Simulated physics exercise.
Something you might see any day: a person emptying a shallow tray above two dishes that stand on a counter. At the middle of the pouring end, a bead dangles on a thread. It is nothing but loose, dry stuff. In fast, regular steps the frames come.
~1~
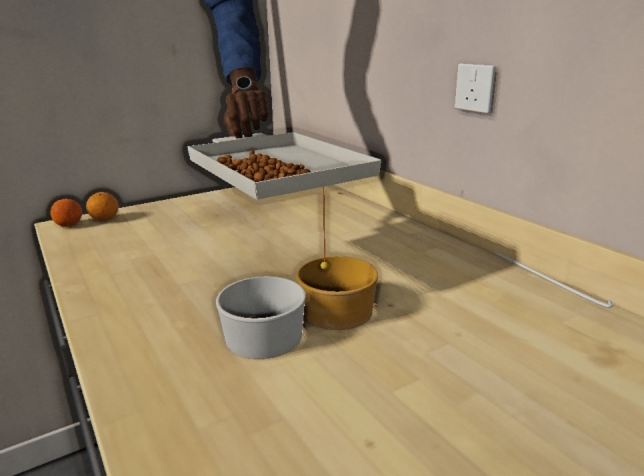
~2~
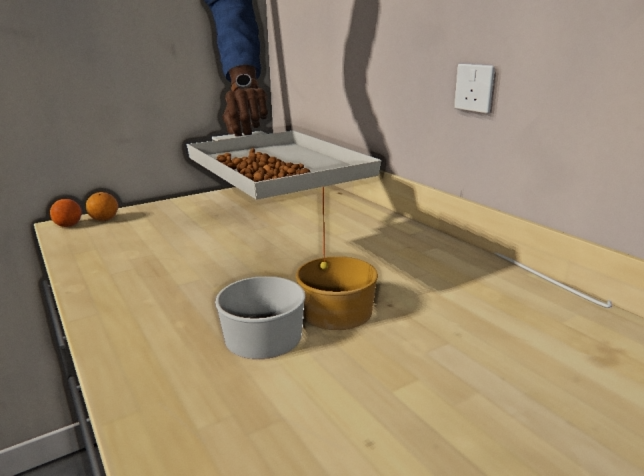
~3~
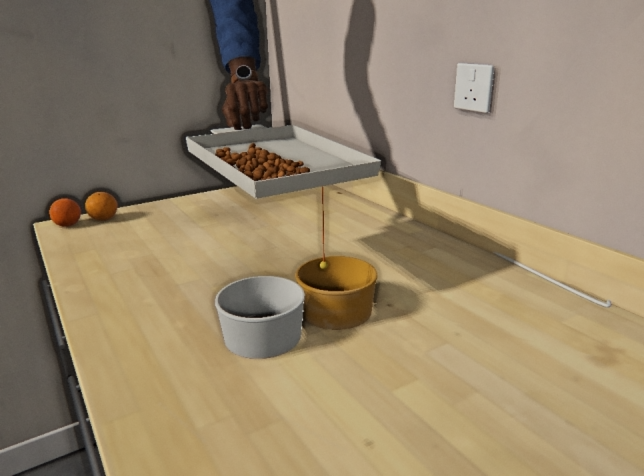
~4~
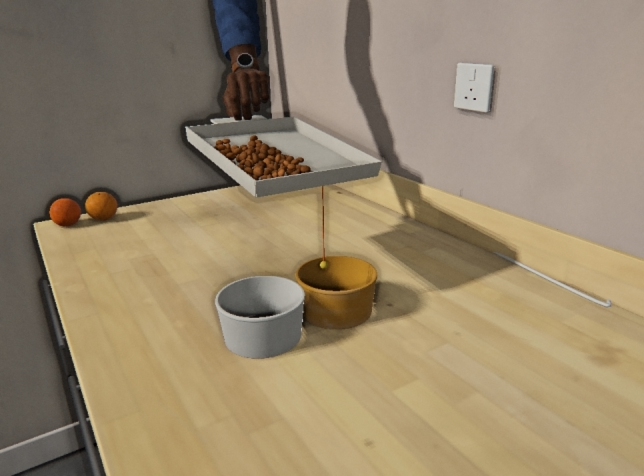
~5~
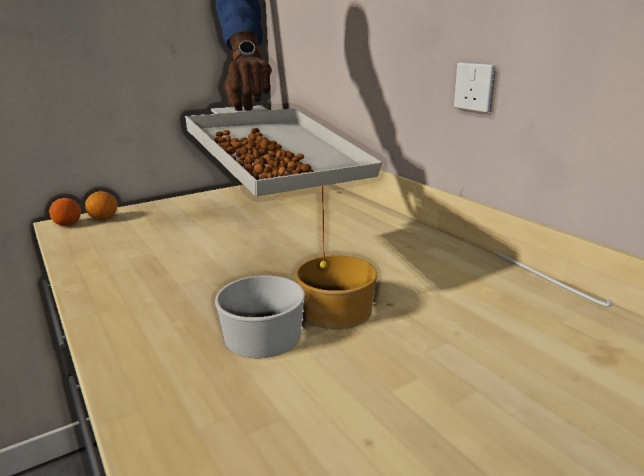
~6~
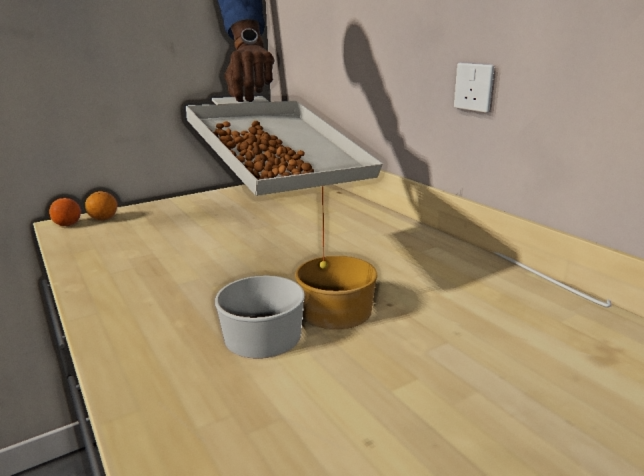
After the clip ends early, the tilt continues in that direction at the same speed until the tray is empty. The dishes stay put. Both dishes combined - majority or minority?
Most of what falls will come down outside the dishes.
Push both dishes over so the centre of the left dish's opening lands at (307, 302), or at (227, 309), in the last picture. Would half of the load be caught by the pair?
Result, first setup: The bulk; second setup: The minor share.
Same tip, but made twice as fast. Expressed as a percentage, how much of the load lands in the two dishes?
Close to 20 per cent.
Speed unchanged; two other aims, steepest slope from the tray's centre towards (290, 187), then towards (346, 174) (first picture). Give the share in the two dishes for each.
Close to 70 percent first and close to 30 percent second.
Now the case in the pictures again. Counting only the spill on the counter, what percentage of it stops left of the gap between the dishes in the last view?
Near 10 in a hundred.
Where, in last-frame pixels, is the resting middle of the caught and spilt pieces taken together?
Close to (380, 335).
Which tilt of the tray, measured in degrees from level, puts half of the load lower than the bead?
I'd say close to 105 degrees.
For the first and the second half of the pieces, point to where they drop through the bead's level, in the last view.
I'd say close to (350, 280) at first and close to (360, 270) later on.
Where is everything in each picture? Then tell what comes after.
The first picture shows corners of the pouring end (256, 182) and (379, 160), level; middle of the load (258, 170), bits of cat kibble; left dish (282, 332); right dish (360, 305); bead on its thread (325, 266).
The second picture shows corners of the pouring end (256, 182) and (379, 160), level; middle of the load (257, 169).
The third picture shows corners of the pouring end (256, 181) and (379, 160), tipped barely, lowest at the right corner; middle of the load (256, 164).
The fourth picture shows corners of the pouring end (256, 180) and (380, 161), tipped a little, lowest at the right corner; middle of the load (256, 159).
The fifth picture shows corners of the pouring end (257, 180) and (380, 162), tipped a little, lowest at the right corner; middle of the load (257, 154).
The sixth picture shows corners of the pouring end (258, 180) and (381, 163), tipped a little, lowest at the right corner; middle of the load (257, 150); left dish (281, 332); right dish (359, 304).
Just after the last frame, tray tipped steeply; every one on the tray.
A moment on, tray tipped right over; the larger part on the tray; roughly a quarter outside both; about a tenth in the air.
Further on, tray tipped past a quarter turn; roughly a quarter in the right dish; the larger part outside both; just a few in the air.
When it is over, tray tipped past a quarter turn; not one in the left dish; roughly a quarter in the right dish; the larger part outside both.
